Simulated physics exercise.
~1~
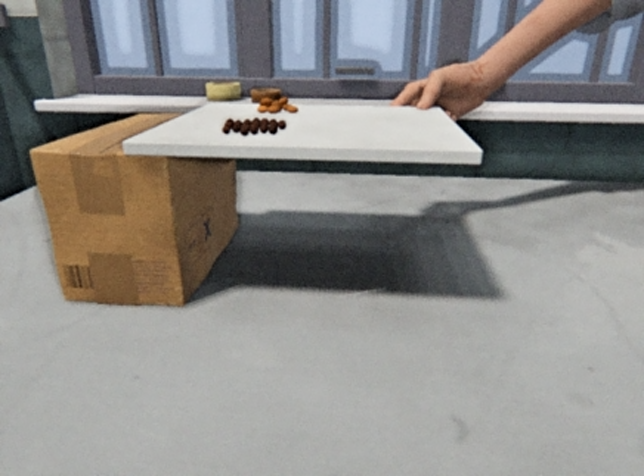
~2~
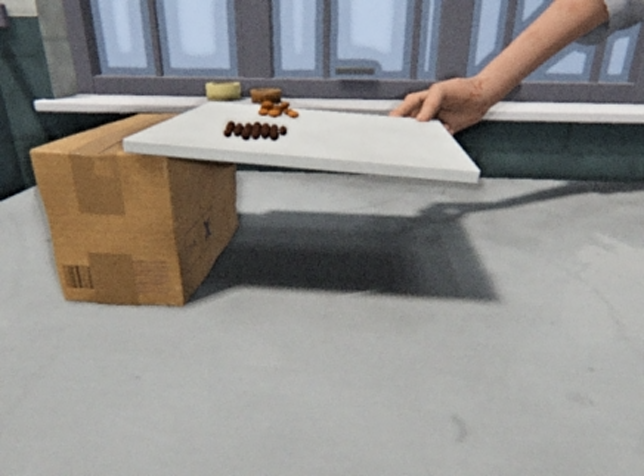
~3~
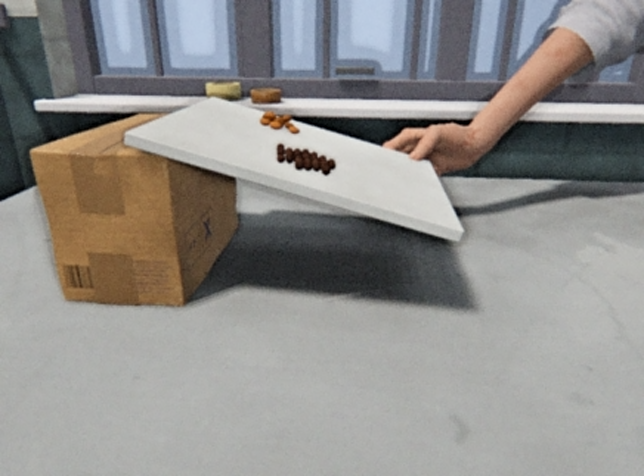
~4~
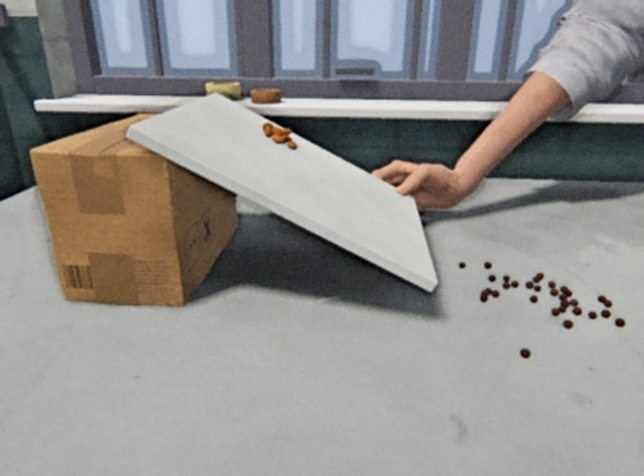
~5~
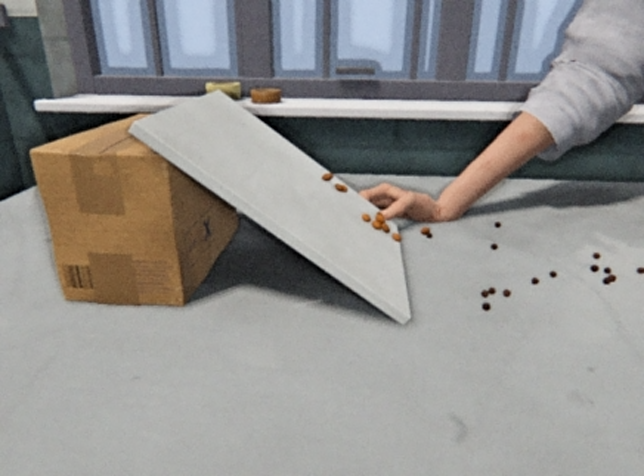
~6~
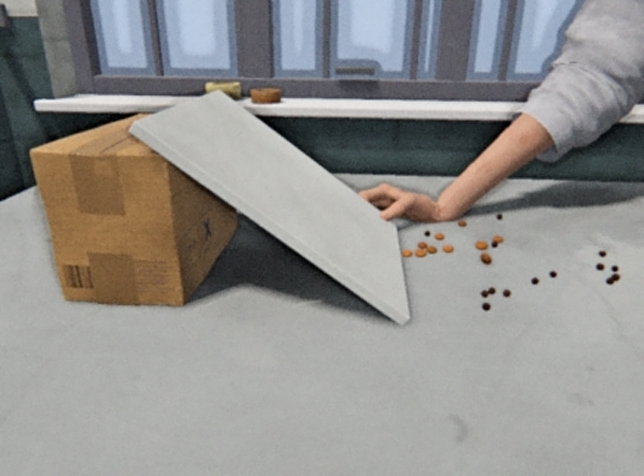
A white board bridges from a brown cardboard box on the left to a hand at the right, above a pale grey tabletop seen from a still, slightly raised viewpoint, with blue-grey windows behind. On it sit a row of dark brown beads in front and a small cluster of orange-brown pieces farther back. The hand lowers its end, and the dark beads slide right, then spill off and scatter across the table. As the slope steepens, the orange pieces slide off too. The board rests against the box, with the orange pieces near its low end and dark ones mostly farther right.
